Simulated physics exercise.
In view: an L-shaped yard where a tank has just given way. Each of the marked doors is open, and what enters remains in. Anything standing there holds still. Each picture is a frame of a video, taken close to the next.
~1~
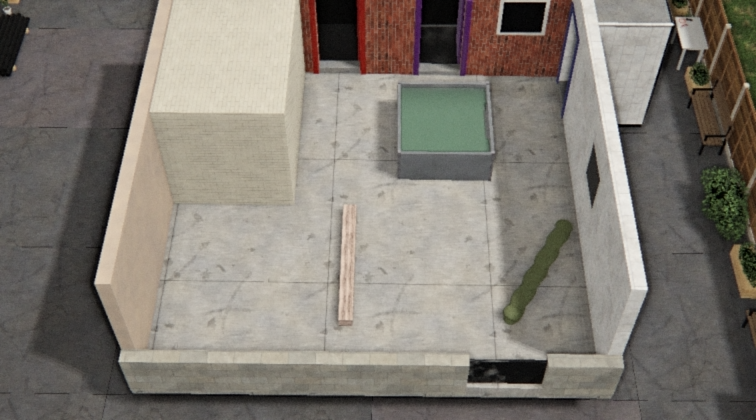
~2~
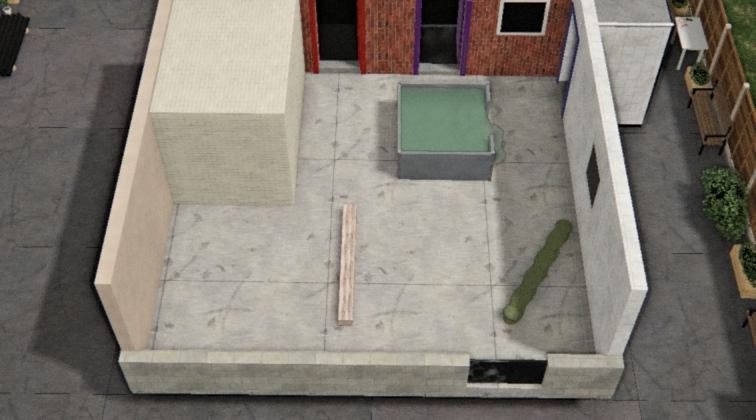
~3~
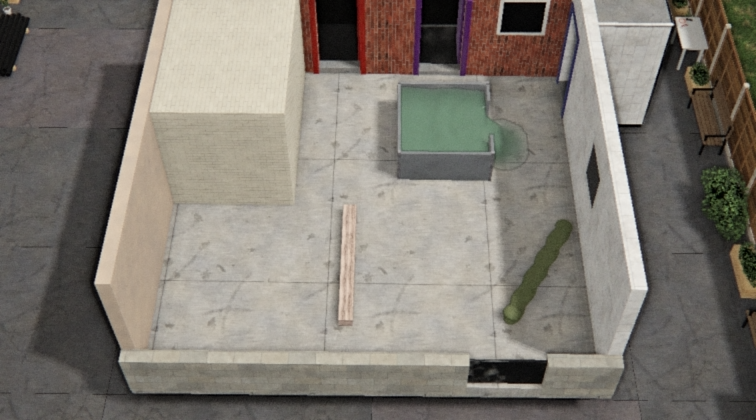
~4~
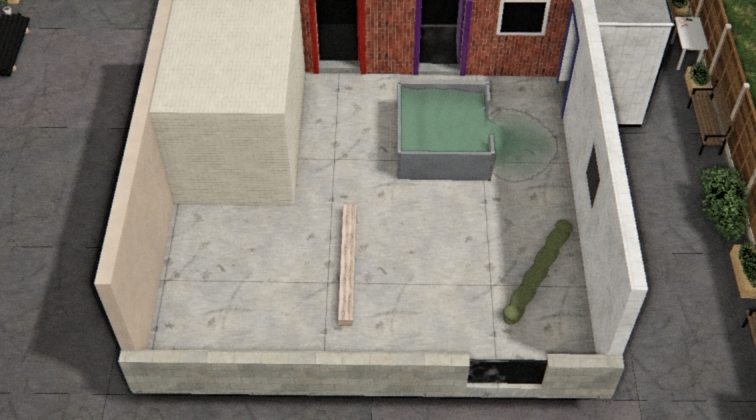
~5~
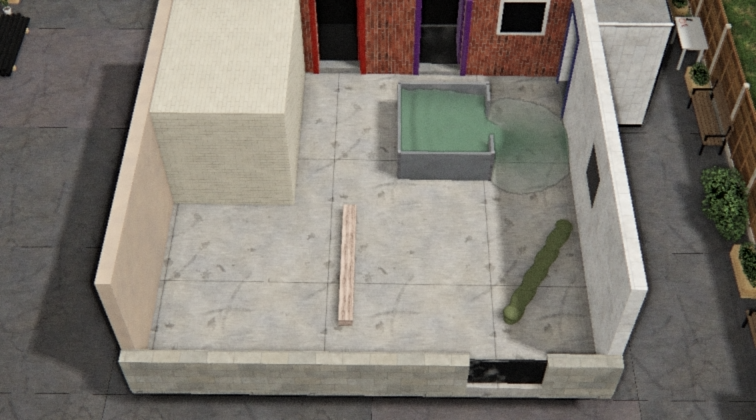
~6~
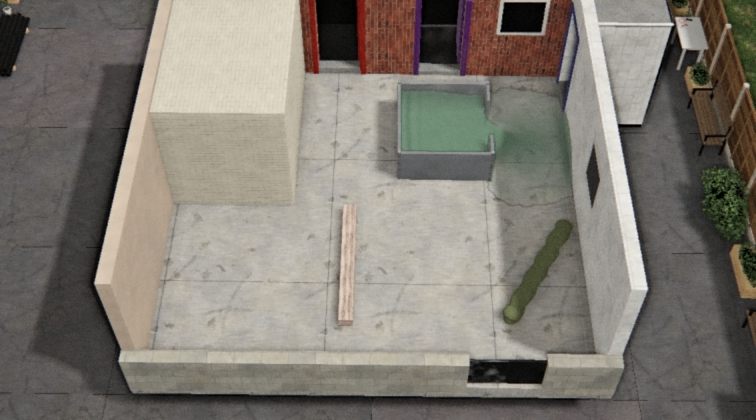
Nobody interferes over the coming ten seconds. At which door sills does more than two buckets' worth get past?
The purple door passes two buckets or less; the blue door passes more than two buckets; the red door passes two buckets or less.
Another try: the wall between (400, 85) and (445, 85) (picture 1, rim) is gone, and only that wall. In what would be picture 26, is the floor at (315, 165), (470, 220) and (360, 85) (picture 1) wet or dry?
In turn: Swamped, untouched, swamped.
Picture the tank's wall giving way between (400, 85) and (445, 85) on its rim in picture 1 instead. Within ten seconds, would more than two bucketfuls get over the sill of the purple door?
As I see it, the purple door tops the mark.
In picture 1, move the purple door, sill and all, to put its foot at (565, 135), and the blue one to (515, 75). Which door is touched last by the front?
I reckon it's the red door.
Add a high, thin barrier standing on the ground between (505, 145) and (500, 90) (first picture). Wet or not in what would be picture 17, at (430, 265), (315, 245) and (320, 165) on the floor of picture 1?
Reading the points as listed, I get left untouched, then left untouched, then left untouched.
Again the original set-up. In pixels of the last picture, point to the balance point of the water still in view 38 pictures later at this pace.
The spot I would choose is (450, 182).
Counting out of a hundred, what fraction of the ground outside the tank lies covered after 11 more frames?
It comes out near 20 percent.
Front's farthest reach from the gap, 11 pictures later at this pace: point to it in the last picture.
Pixel estimate: (590, 349).
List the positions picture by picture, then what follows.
In the first frame, the tank at (445, 120) is whole and still.
In the second frame, water pours out at (486, 136) and has run to (494, 127).
In the third frame, the front is at (525, 153), out from the gap at (486, 137).
In the fourth frame, the front is at (553, 141), out from the gap at (486, 137).
In the fifth frame, water pours out at (486, 136) and has run to (562, 124).
In the sixth frame, the front is at (559, 101), out from the gap at (486, 136).
A moment on, water covers 10 % of the floor; the purple door not reached, the blue door under two buckets in, the red door not reached.
Next, water covers 20 % of the floor; the purple door not reached, the blue door over two buckets in, the red door not reached.
Then, water covers 45 % of the floor; the purple door wet at the sill, nothing in, the blue door far over two buckets in, the red door wet at the sill, nothing in.
Later, water covers 70 % of the floor; the purple door wet at the sill, nothing in, the blue door far over two buckets in, the red door wet at the sill, nothing in.
In the end, water covers 90 % of the floor; the purple door wet at the sill, nothing in, the blue door far over two buckets in, the red door wet at the sill, nothing in.
